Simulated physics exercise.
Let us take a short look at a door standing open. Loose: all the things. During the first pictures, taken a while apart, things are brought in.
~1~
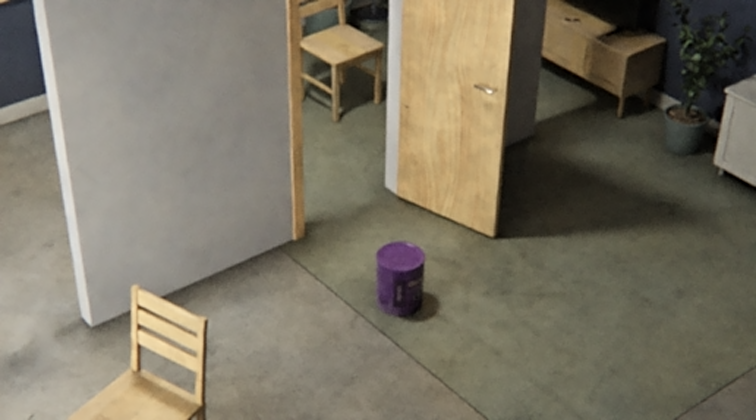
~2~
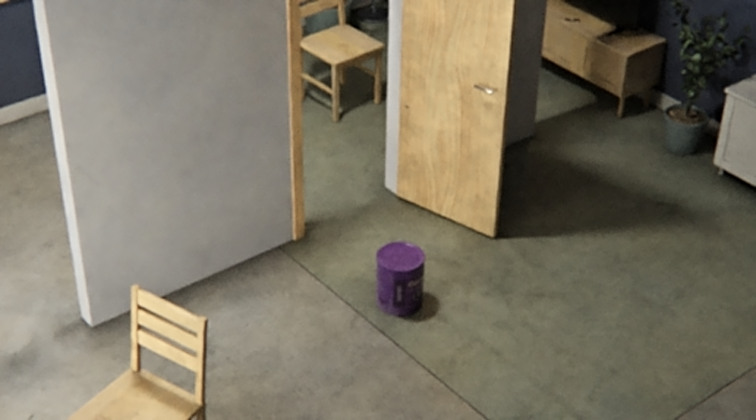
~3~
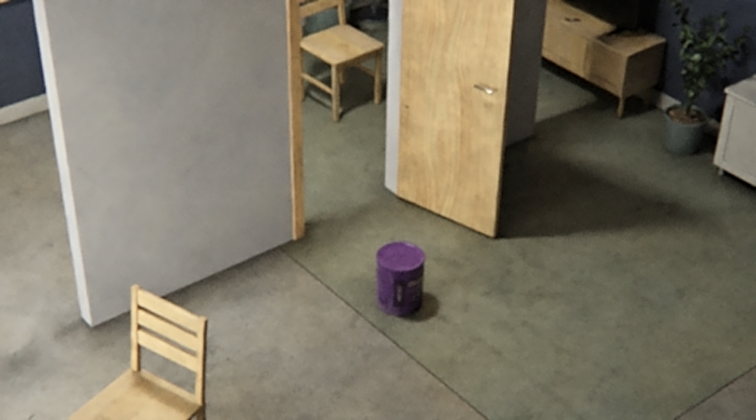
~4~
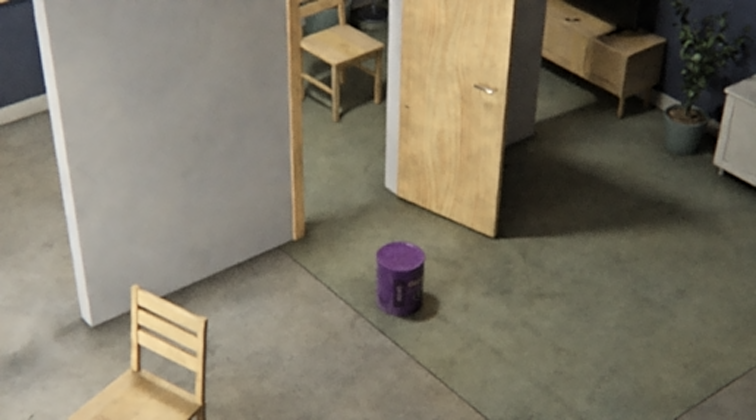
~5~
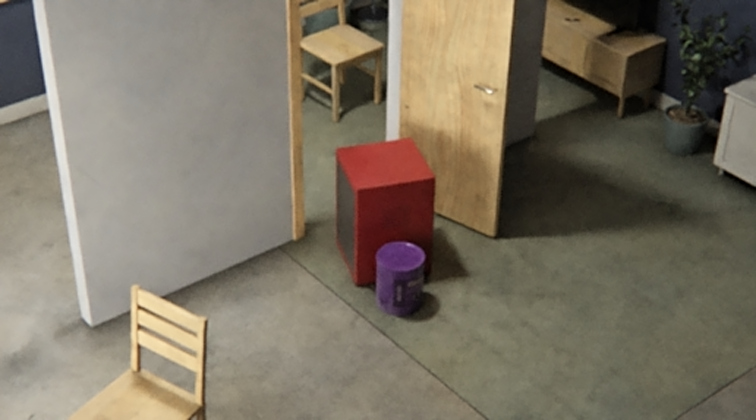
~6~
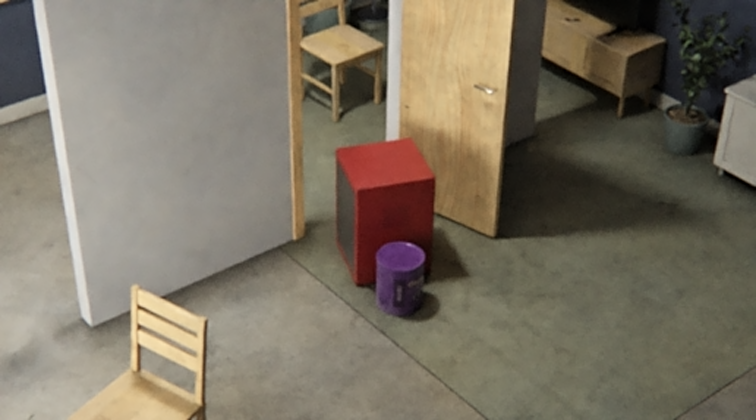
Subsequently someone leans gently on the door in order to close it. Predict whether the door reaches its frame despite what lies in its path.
The door stops before the frame.
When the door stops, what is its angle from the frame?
It comes to about 65°.
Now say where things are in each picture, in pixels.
The first picture shows door wide open and still; purple pail (400, 279).
The second picture shows door wide open and still; purple pail (400, 279).
The third picture shows door wide open and still; purple pail (400, 279).
The fourth picture shows door wide open and still; purple pail (400, 279).
The fifth picture shows door wide open and still; purple pail (400, 279).
The sixth picture shows door wide open and still; red appliance (384, 211); purple pail (400, 279).
Then, 0.50 s after the last picture, open by 96°.
Then, 0.90 s after the last picture, open by 81°.
Then, 1.20 s after the last picture, open by 69°.
At rest, open by 65°; both in place. Seen from the same camera at the end, red appliance near (384, 211).
